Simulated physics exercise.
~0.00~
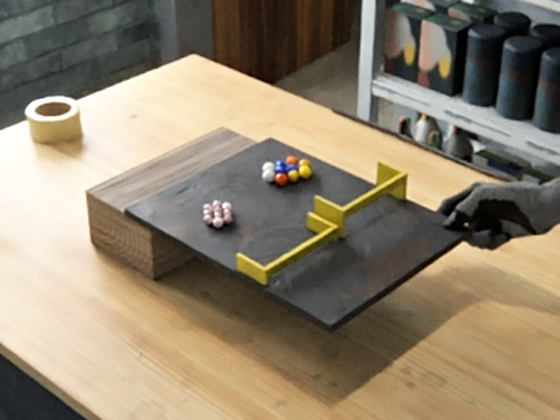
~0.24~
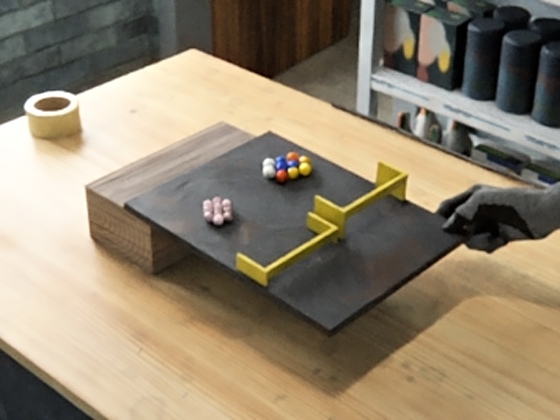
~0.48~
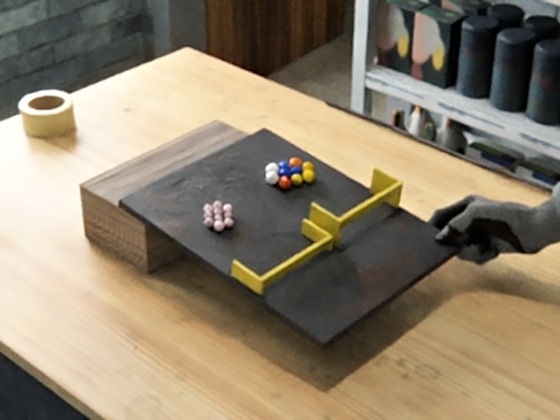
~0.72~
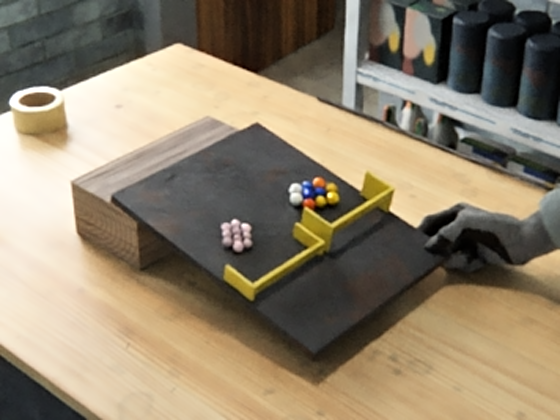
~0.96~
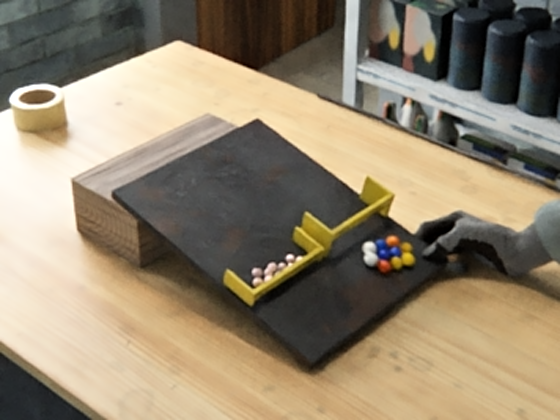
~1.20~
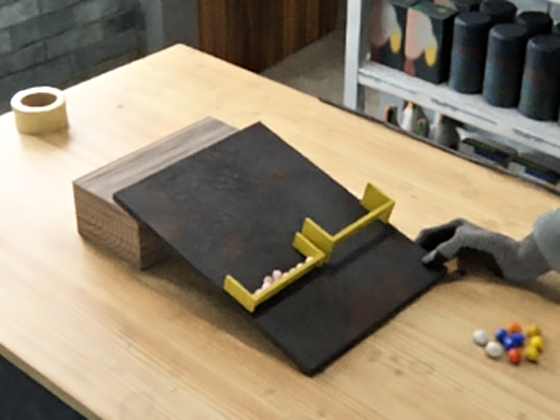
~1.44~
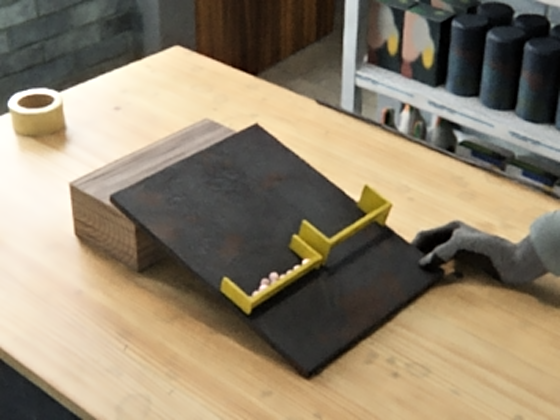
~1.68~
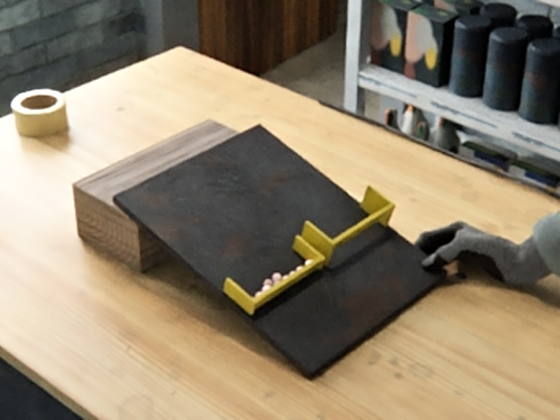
Gloved hand lowering a dark board into a ramp, pink beads stopping behind a yellow bar, multicoloured beads rolling underneath and away.
